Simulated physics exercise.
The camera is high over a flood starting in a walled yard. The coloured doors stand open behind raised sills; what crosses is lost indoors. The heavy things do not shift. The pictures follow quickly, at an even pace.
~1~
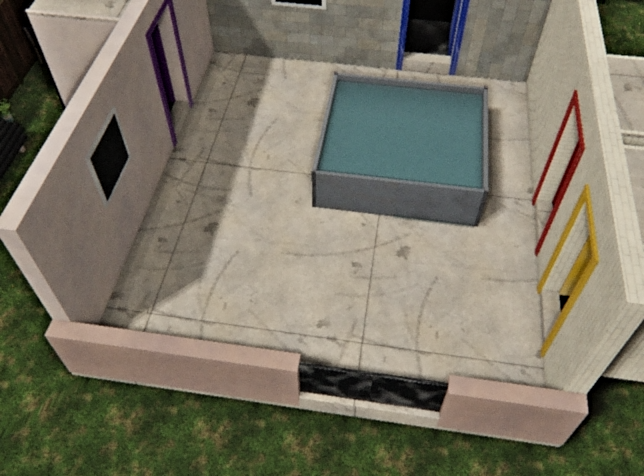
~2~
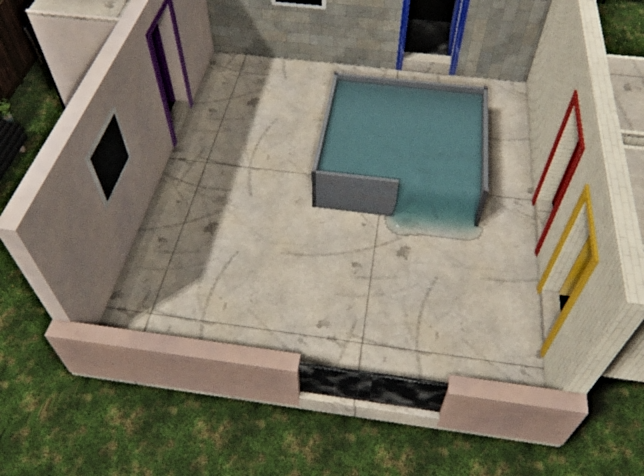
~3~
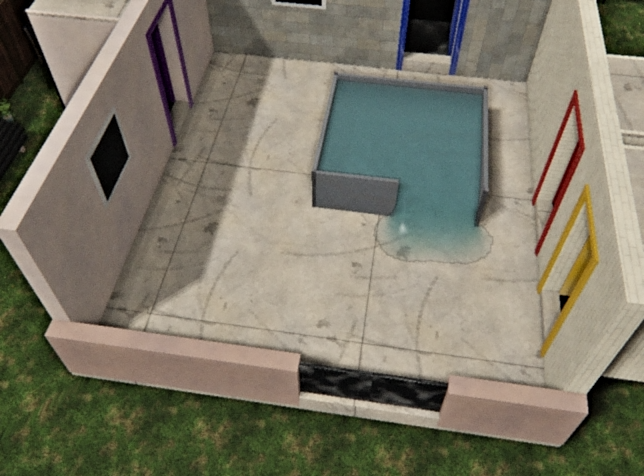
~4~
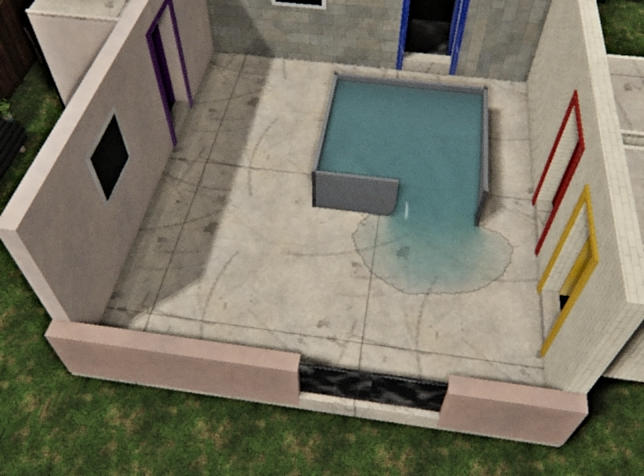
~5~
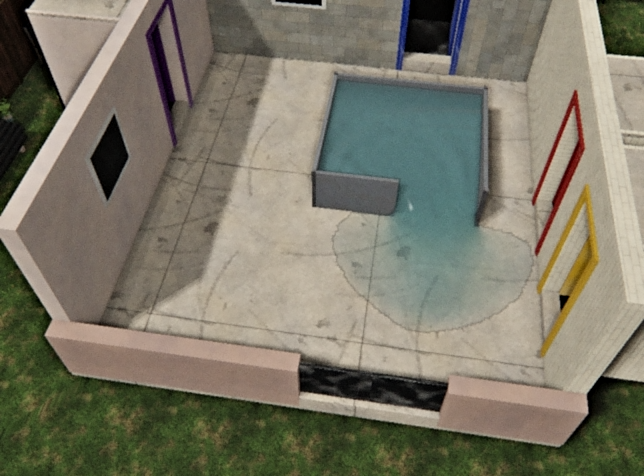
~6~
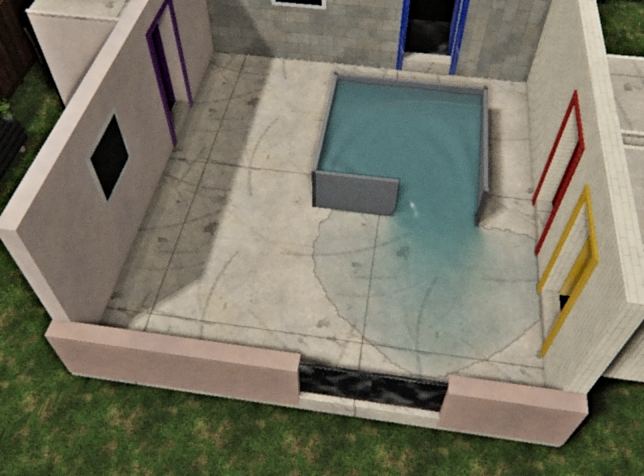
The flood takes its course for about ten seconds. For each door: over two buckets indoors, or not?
In the end: The red door stays under that; the yellow door takes more than that; the blue door stays under that; the purple door stays under that.
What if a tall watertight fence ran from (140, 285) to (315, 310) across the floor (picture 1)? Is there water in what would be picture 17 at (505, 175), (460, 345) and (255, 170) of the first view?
As listed: Free of water, wet, no water.
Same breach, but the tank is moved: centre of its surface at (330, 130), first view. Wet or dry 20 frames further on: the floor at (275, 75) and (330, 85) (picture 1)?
As listed: Clear, not flooded.
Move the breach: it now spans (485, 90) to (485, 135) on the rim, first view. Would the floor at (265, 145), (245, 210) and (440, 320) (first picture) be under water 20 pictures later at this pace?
In turn: Clear, not flooded, under water.
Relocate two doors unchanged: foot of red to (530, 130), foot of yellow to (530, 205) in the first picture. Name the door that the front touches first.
It is the door marked yellow.
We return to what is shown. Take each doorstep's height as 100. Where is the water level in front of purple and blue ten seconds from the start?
Roughly 40 per cent, then 20 per cent.
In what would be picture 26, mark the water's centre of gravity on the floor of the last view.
At about (387, 242).
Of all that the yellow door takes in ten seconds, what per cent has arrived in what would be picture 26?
Near 45 in a hundred.
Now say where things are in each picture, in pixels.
In the first picture, still water in the open tank at (404, 131).
In the second picture, the front is at (390, 224), out from the gap at (437, 207).
In the third picture, water pours out at (436, 209) and has run to (388, 248).
In the fourth picture, the front is at (404, 287), out from the gap at (436, 210).
In the fifth picture, water pours out at (436, 210) and has run to (405, 323).
In the sixth picture, the front is at (437, 370), out from the gap at (436, 209).
A moment on, water covers 25 % of the floor; the red door wet at the sill, nothing in, the yellow door wet at the sill, nothing in, the blue door not reached, the purple door not reached.
Next, water covers 30 % of the floor; the red door wet at the sill, nothing in, the yellow door over two buckets in, the blue door not reached, the purple door not reached.
Then, water covers 45 % of the floor; the red door wet at the sill, nothing in, the yellow door far over two buckets in, the blue door not reached, the purple door not reached.
Later, water covers 75 % of the floor; the red door wet at the sill, nothing in, the yellow door far over two buckets in, the blue door not reached, the purple door wet at the sill, nothing in.
In the end, water covers 95 % of the floor; the red door wet at the sill, nothing in, the yellow door far over two buckets in, the blue door wet at the sill, nothing in, the purple door wet at the sill, nothing in.
